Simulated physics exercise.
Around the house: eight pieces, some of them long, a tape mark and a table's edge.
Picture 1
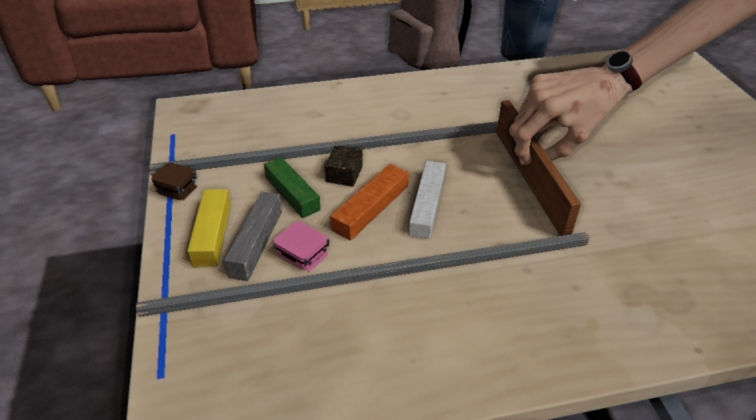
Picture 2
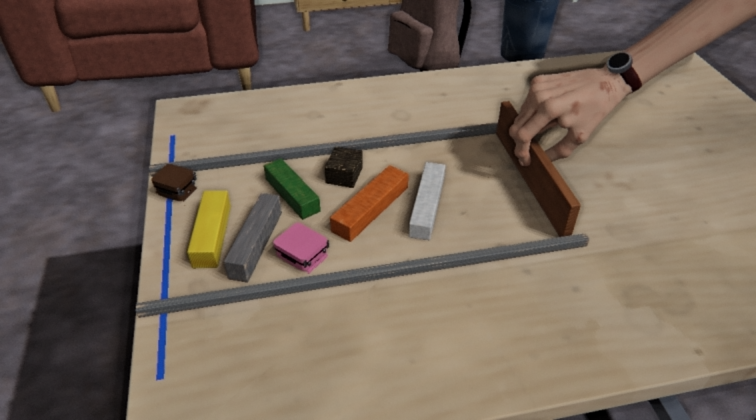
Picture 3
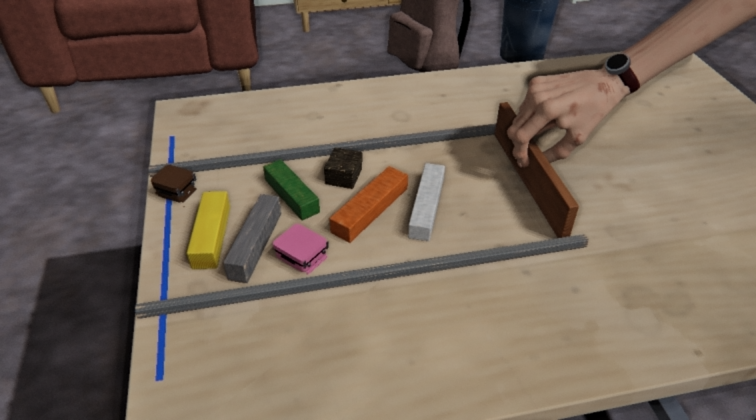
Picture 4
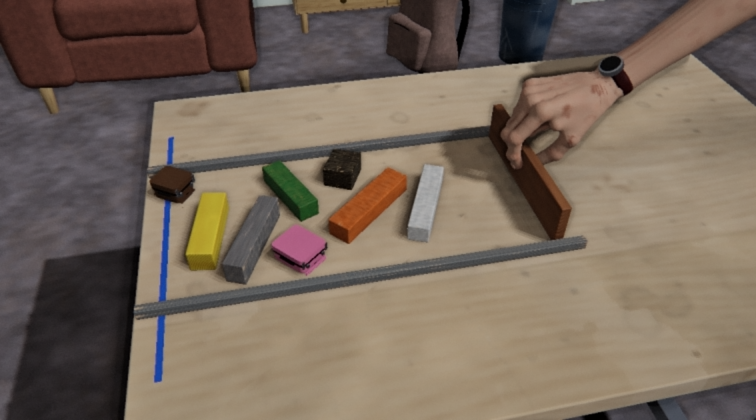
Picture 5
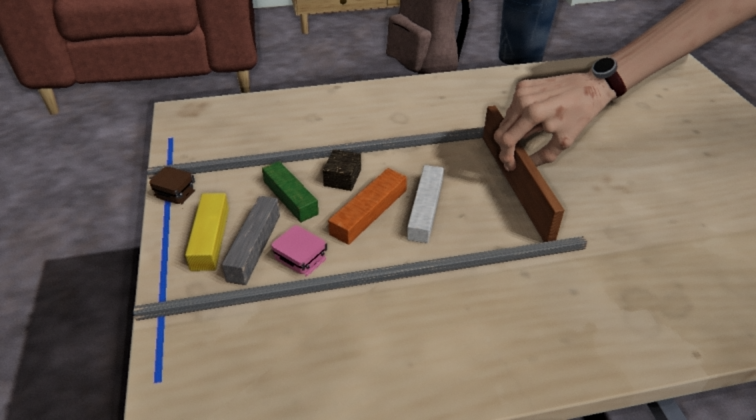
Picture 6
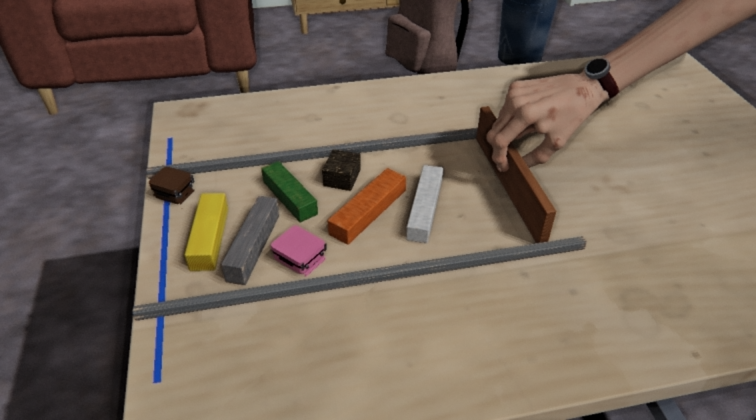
In the video, a hand slides a brown board a short way left between two grey rails on a wooden table, while the coloured bars and small blocks lying between the board and a blue tape line stay still.
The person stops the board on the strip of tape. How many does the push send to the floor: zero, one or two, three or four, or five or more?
As it turns out, the number that fall off is five or more.
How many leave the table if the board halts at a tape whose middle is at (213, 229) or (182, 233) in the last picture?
In that order 3 and 4.
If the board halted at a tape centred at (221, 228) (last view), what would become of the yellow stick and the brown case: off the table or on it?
The yellow stick goes over, the brown case falls.
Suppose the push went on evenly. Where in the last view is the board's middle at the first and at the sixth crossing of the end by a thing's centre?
At (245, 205) for the first, at (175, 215) for the sixth.
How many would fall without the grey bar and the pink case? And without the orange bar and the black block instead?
The counts: 4 and 5.
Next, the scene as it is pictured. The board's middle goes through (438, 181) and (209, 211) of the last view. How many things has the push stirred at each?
The counts are 1 and 8.
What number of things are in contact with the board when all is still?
It touches 2.
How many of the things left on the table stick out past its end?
Overhanging: 1.
Early on, none off yet; brown case at rest near (172, 187); yellow stick at rest near (208, 230); grey bar at rest near (252, 239).
A while later, none off yet; brown case at rest near (172, 187); yellow stick at rest near (208, 230); grey bar travelled a little near (234, 240).
Further along, one off so far; brown case leaning a little near (135, 194); yellow stick on its side near (121, 305); grey bar travelled about its own width near (140, 255).
Finally, the number that fall off is five or more; lost, orange bar, green bar, pink case, grey bar, yellow stick and brown case.
